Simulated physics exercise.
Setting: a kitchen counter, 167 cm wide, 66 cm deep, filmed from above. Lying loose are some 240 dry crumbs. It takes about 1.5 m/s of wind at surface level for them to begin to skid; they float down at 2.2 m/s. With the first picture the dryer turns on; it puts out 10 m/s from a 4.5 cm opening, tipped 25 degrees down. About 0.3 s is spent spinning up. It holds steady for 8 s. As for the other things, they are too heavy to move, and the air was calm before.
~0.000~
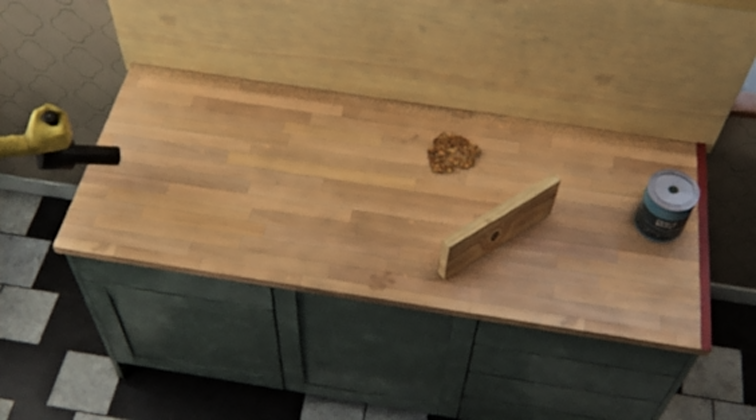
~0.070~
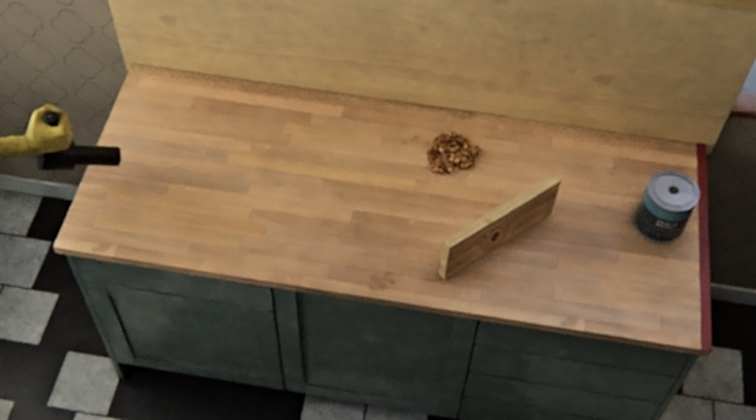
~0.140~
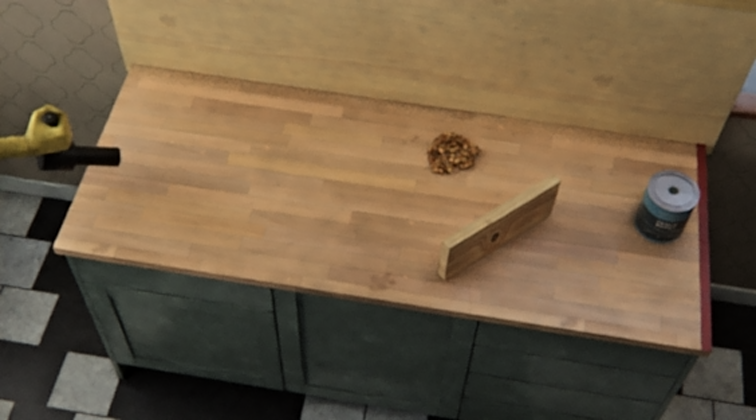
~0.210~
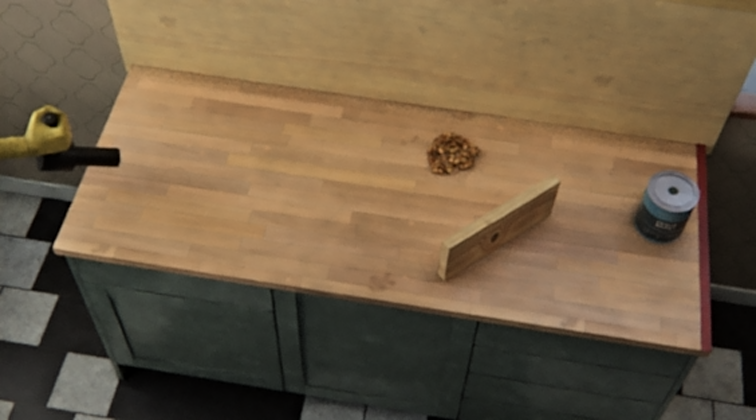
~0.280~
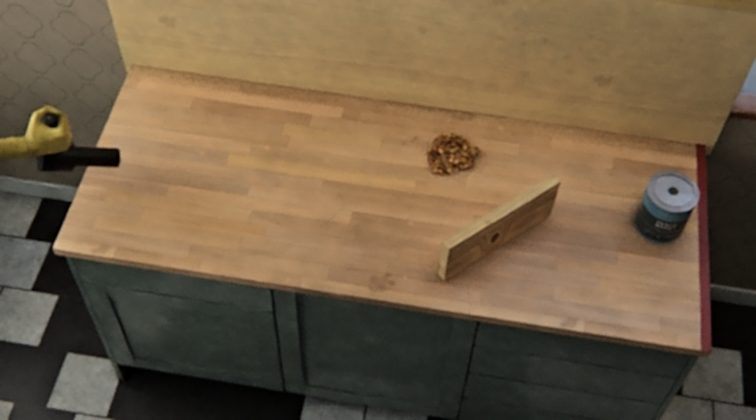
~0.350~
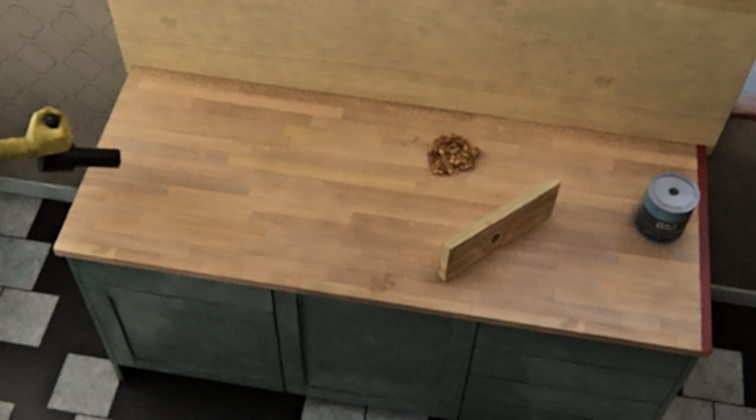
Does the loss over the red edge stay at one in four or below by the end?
Above a quarter.
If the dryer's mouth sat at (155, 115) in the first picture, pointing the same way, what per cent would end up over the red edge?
You'd be looking at something like 15 in a hundred.
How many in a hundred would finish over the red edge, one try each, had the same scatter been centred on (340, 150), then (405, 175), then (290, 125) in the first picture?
Taking the three spots in order, you'd get around 100 percent, 40 percent and 90 percent.
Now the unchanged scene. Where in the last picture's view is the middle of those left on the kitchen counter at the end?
Near (601, 164).
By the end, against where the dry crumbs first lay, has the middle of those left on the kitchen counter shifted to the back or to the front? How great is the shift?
It has moved to the far side by around 5 cm.
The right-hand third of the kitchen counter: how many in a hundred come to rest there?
Share at the end: Close to 20 %.
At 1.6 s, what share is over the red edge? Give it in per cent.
I'd put it at some 50 %.
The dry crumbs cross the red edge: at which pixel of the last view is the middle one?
Near (706, 158).
After 1.6 s, 68 % are on the move or not yet settled, 54 % are over the red edge; the middle of those still in play is near (540, 150).
After 2.6 s, 34 % are on the move or not yet settled, 66 % are over the red edge; the middle of those still in play is near (567, 160).
After 4.4 s, 27 % are on the move or not yet settled, 73 % are over the red edge; the middle of those still in play is near (592, 159).
After 8.0 s, at the end, 78 % are over the red edge; the middle of those still in play is near (601, 164).
